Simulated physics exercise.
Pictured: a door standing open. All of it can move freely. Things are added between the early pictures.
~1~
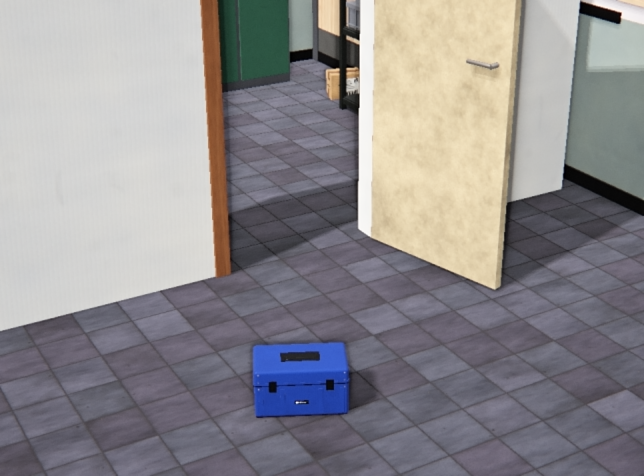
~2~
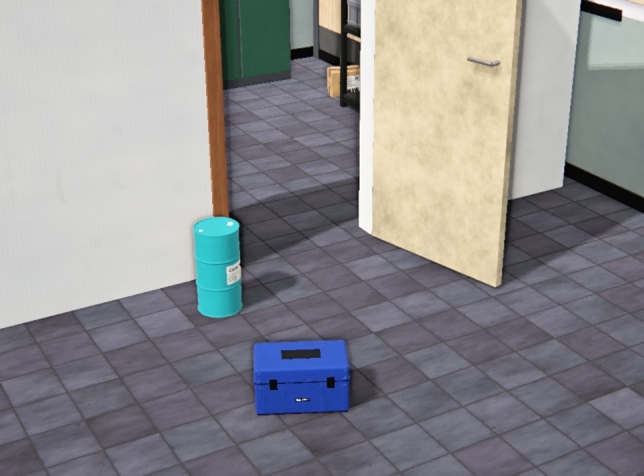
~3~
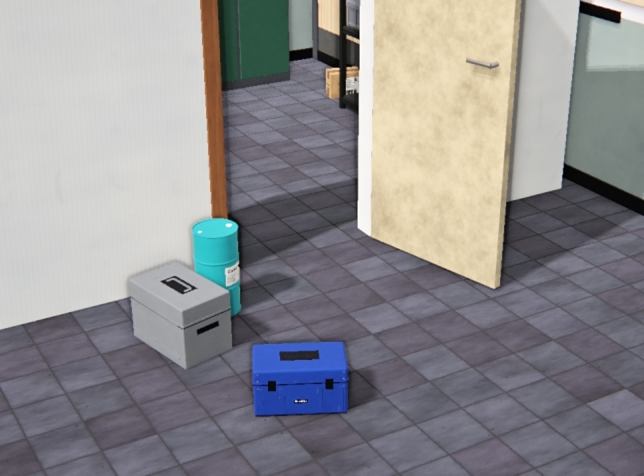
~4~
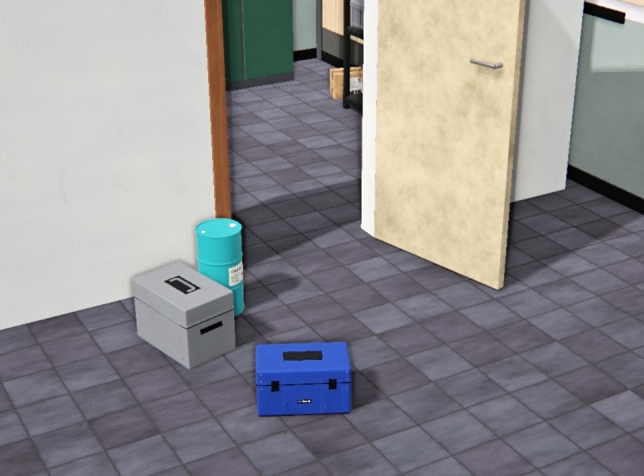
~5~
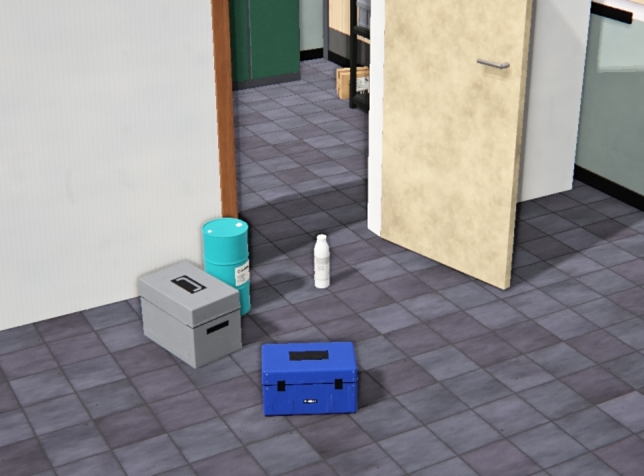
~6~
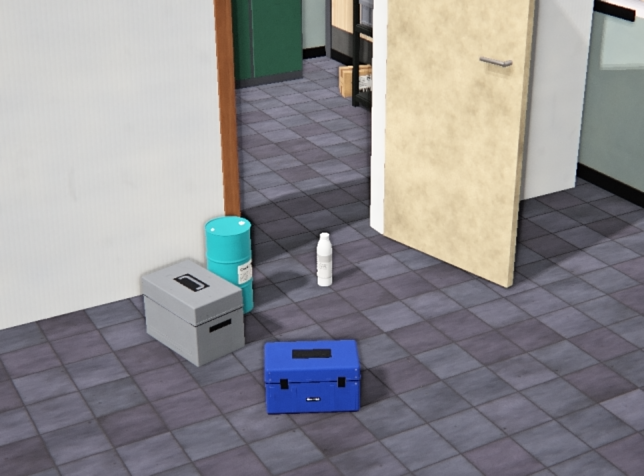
A room with dark grey floor tiles is seen from above, looking toward an open doorway with a pale door standing wide. A blue toolbox sits in the foreground, and a turquoise canister appears by the door frame, then a grey toolbox in front of it, and later a white bottle near the doorway. The objects and door stay still while the view shifts slightly left.
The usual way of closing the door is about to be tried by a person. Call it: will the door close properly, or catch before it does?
Closes properly.
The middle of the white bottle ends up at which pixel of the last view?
Looks like it settles somewhere around (249, 240).
Then, 1.10 s past the last view, door at 69°.
Then, 1.90 s past the last view, door at 28°; white bottle displaced about its own width near (312, 256).
Then, 2.30 s past the last view, door at 8°; white bottle displaced well along near (277, 243).
Then, 2.80 s past the last view, door at 0°; white bottle rocked 30° from its first pose near (257, 231).
Finally, door at 0°; down or leaning hard on the floor, white bottle; the other 3 still in place. Final places as the last picture's camera would see them, white bottle near (249, 240).
